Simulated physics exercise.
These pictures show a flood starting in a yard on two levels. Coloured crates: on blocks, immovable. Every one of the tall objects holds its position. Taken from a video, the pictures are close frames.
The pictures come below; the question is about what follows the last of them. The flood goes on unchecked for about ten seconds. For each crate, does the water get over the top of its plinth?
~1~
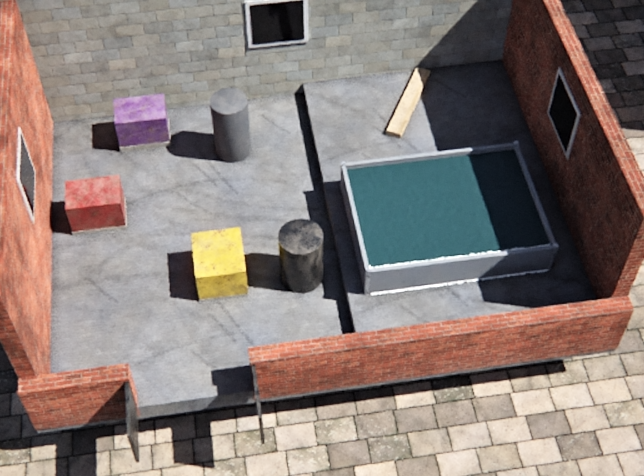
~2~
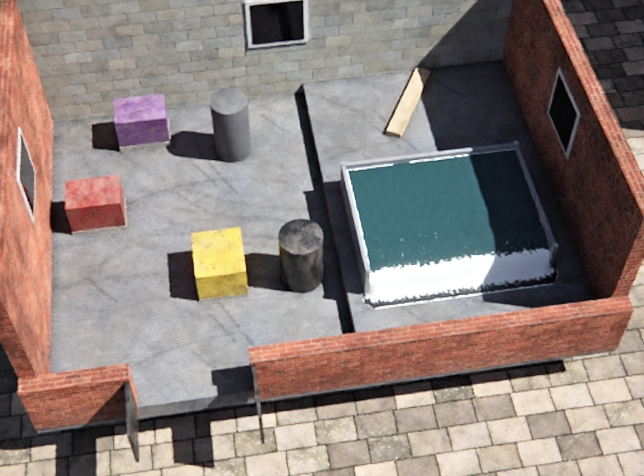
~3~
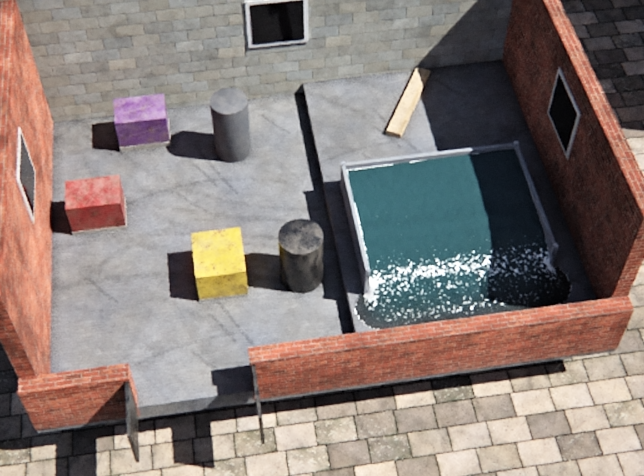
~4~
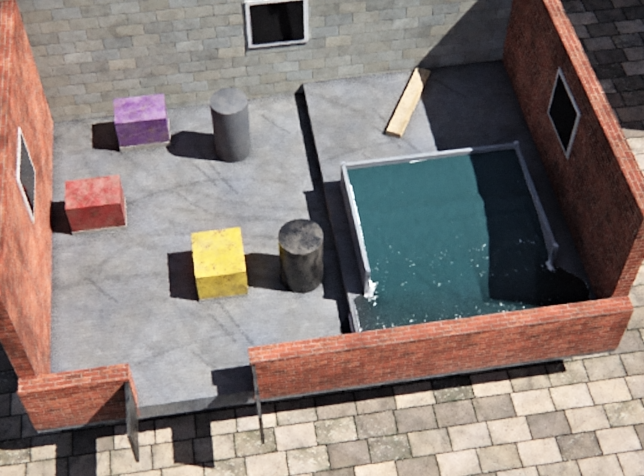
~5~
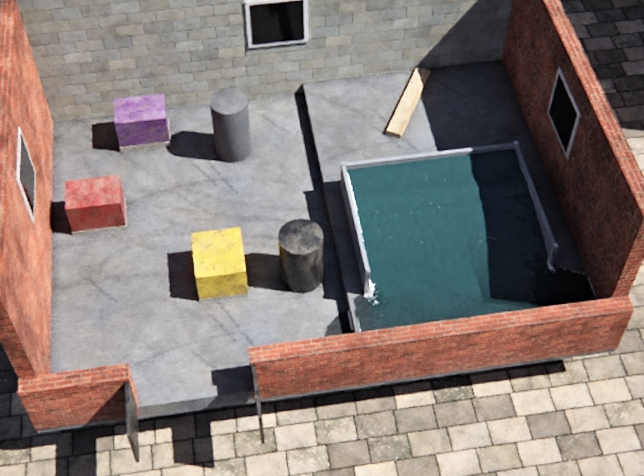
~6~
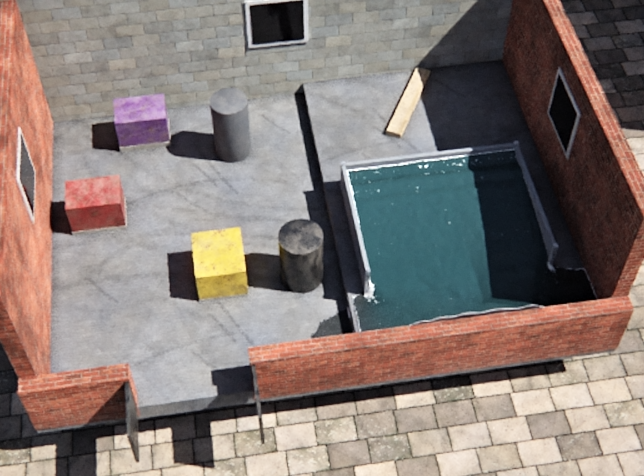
The yellow crate will be reached by the flood; the purple crate will be out of the flood; the red crate will be reached by the flood.
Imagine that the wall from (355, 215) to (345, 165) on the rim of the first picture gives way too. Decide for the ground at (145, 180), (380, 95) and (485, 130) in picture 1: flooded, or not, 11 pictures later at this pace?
Well, the first one's sodden, the second's left untouched, and the third's left untouched.
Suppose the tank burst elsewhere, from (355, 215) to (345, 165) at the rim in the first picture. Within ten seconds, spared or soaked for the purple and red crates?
First the purple: It gets reached; then the red: It gets reached.
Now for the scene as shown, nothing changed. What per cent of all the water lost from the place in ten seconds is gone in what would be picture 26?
Result, approximate: 20 per cent.
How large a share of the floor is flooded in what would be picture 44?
Close to 60 in a hundred, I think.
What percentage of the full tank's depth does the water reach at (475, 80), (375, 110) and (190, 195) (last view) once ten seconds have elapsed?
About 14, 2 and 8 percent, in that order.
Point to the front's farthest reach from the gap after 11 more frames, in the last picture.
(117, 394).
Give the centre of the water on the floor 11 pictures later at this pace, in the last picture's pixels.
I would point to (439, 277).
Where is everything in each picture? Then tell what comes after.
In the first picture, still water in the open tank at (445, 207).
In the second picture, water pours out at (459, 273) and has run to (552, 274).
In the third picture, the front is at (564, 283), out from the gap at (459, 274).
In the fourth picture, the front is at a hidden place, out from the gap at (459, 274).
In the fifth picture, water pours out at (459, 275) and has run to a hidden place.
In the sixth picture, the front is at a hidden place, out from the gap at (459, 275).
A moment on, water covers 15 % of the floor; the yellow crate not reached, the purple crate not reached, the red crate not reached.
Next, water covers 25 % of the floor; the yellow crate water round its plinth, the purple crate not reached, the red crate not reached.
Then, water covers 40 % of the floor; the yellow crate water round its plinth, the purple crate not reached, the red crate not reached.
Later, water covers 60 % of the floor; the yellow crate water round its plinth, the purple crate water round its plinth, the red crate water round its plinth.
In the end, water covers 90 % of the floor; the yellow crate was topped, the purple crate stayed above the water, the red crate was topped.
